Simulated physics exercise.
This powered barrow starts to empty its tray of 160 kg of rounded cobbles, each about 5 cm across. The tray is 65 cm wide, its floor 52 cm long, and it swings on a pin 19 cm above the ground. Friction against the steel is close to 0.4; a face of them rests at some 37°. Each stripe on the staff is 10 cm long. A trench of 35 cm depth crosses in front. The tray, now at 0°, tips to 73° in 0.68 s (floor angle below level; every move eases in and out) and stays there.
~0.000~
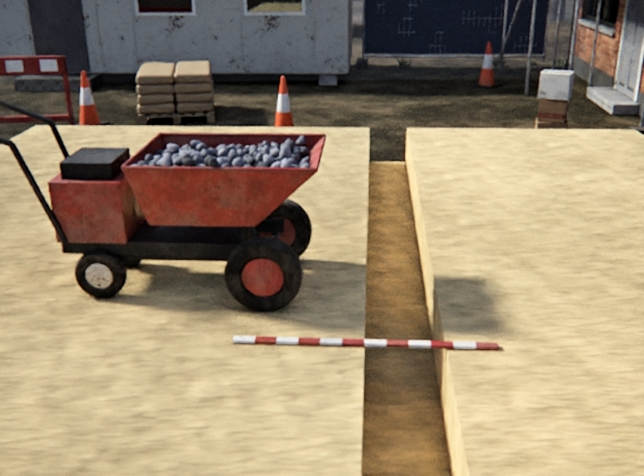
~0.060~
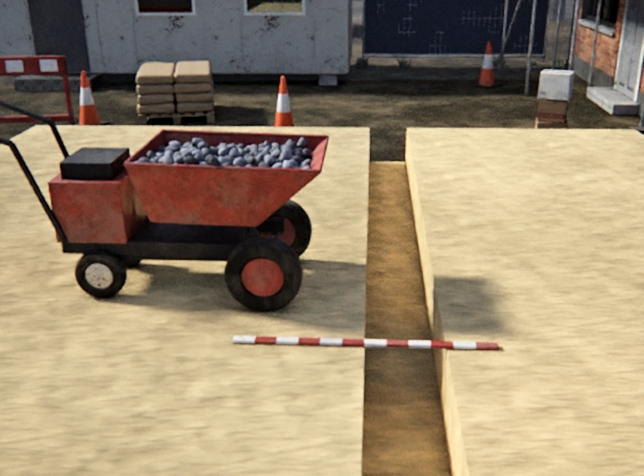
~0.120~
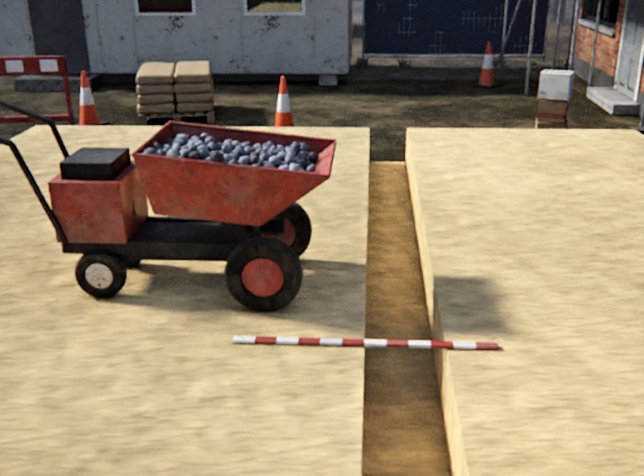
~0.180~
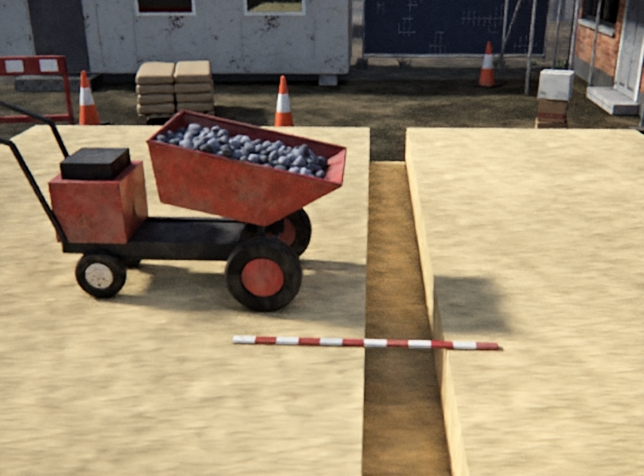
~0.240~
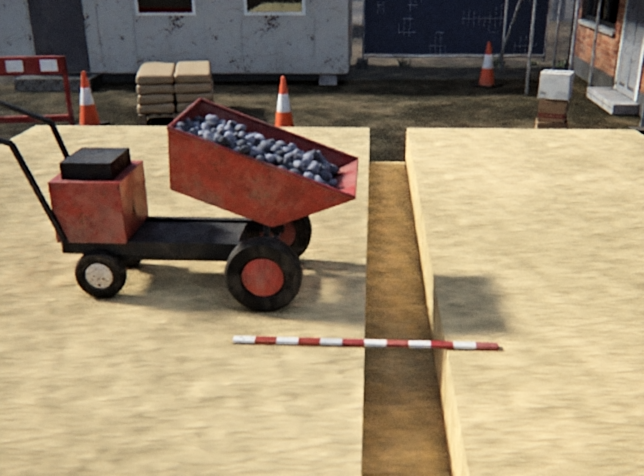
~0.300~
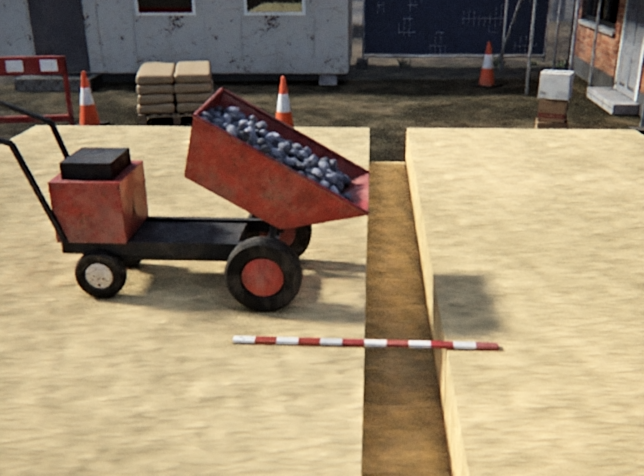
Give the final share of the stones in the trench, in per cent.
About 69 per cent.
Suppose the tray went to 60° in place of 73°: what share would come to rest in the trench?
Then about 65 per cent.
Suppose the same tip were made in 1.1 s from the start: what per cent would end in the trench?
Then about 80 per cent.
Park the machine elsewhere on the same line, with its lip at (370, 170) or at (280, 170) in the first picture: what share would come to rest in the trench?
About 5 and 100 per cent.
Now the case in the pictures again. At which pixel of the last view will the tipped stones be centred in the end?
Near (419, 326).
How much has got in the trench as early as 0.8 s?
Some 35 per cent.
After 0.5 s the floor is at 62°; 100 % in the tray; the foremost stones are at (387, 241).
After 0.8 s the floor is at 73°; 57 % in the tray, 35 % in the trench, 8 % past the trench; the foremost stones are at (466, 281).
After 1.1 s the floor is at 73°; 5 % in the tray, 64 % in the trench, 31 % past the trench; the foremost stones are past the picture's edge.
After 3.1 s the floor is at 73°; 0 % in the tray, 69 % in the trench, 31 % past the trench; the foremost stones are past the picture's edge.
